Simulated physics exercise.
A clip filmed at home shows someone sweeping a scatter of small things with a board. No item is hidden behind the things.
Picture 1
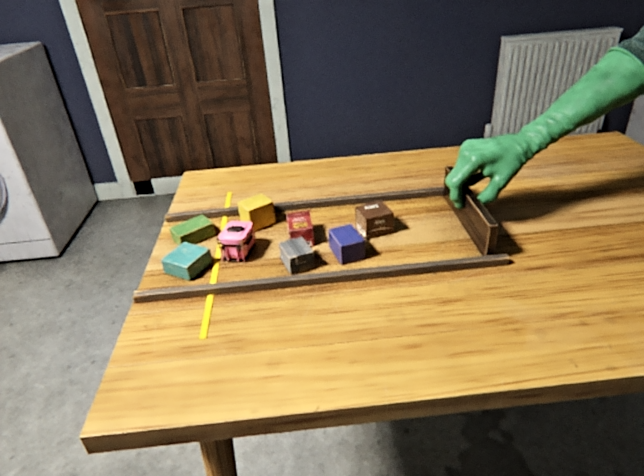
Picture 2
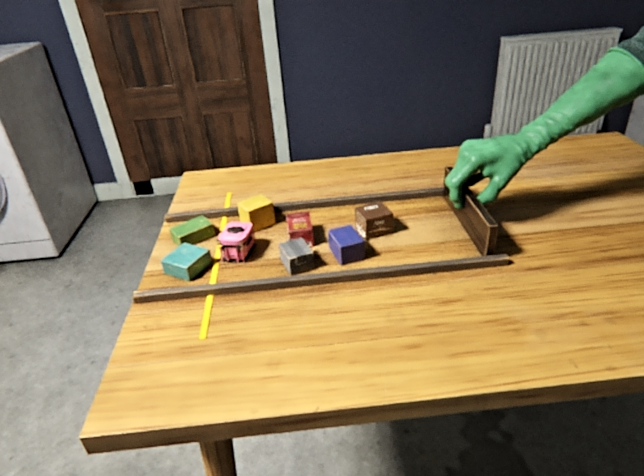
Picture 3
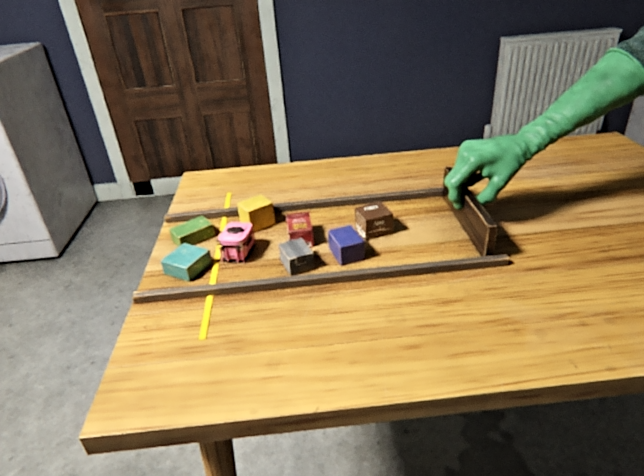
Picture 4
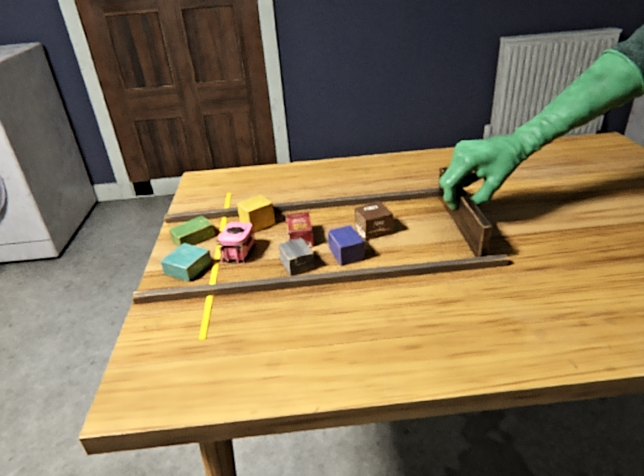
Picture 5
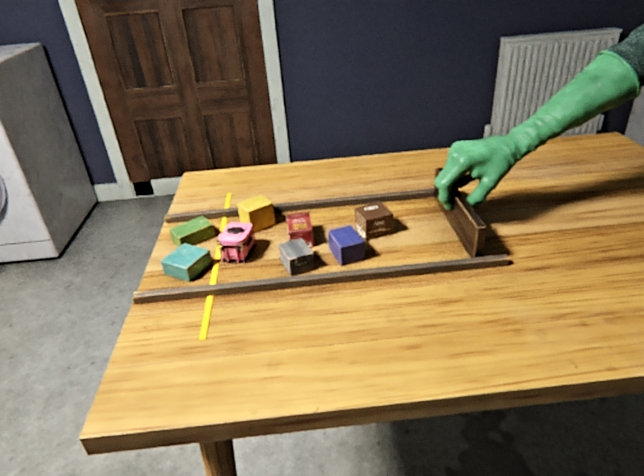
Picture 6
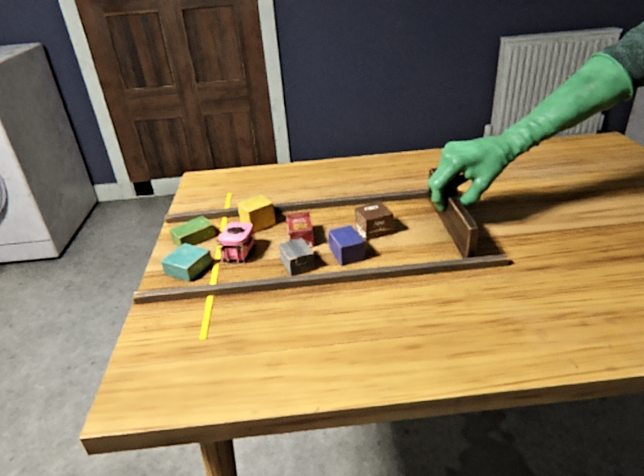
A green-gloved hand grips a dark board at the right end of two rails on a wooden table and slides it slightly left. The small blocks and the pink case between the rails, some near a strip of yellow tape, stay still, with a gap still separating them from the board.
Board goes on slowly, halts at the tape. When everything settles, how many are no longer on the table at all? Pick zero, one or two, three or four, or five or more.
One or two are off the table.
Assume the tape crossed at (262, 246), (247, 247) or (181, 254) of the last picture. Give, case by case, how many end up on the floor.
Respectively 0, 0 and 5.
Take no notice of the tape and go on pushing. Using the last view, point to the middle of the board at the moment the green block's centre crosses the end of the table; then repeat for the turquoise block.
Roughly at (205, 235) and roughly at (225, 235).
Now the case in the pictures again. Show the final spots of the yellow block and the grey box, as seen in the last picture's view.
First object about (209, 214); second object about (172, 277).
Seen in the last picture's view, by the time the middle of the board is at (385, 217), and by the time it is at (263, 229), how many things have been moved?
1, then 7.
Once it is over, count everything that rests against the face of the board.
At rest, 3 are in contact.
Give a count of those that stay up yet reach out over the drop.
2 is the number.
Soon after, none off yet; green block at rest near (193, 232); turquoise block at rest near (187, 262); pink case at rest near (238, 242).
After that, none off yet; green block at rest near (193, 232); turquoise block displaced about its own width near (161, 270); pink case displaced about its own width near (191, 252).
In the end, the number that fall off is one or two; gone, turquoise block.
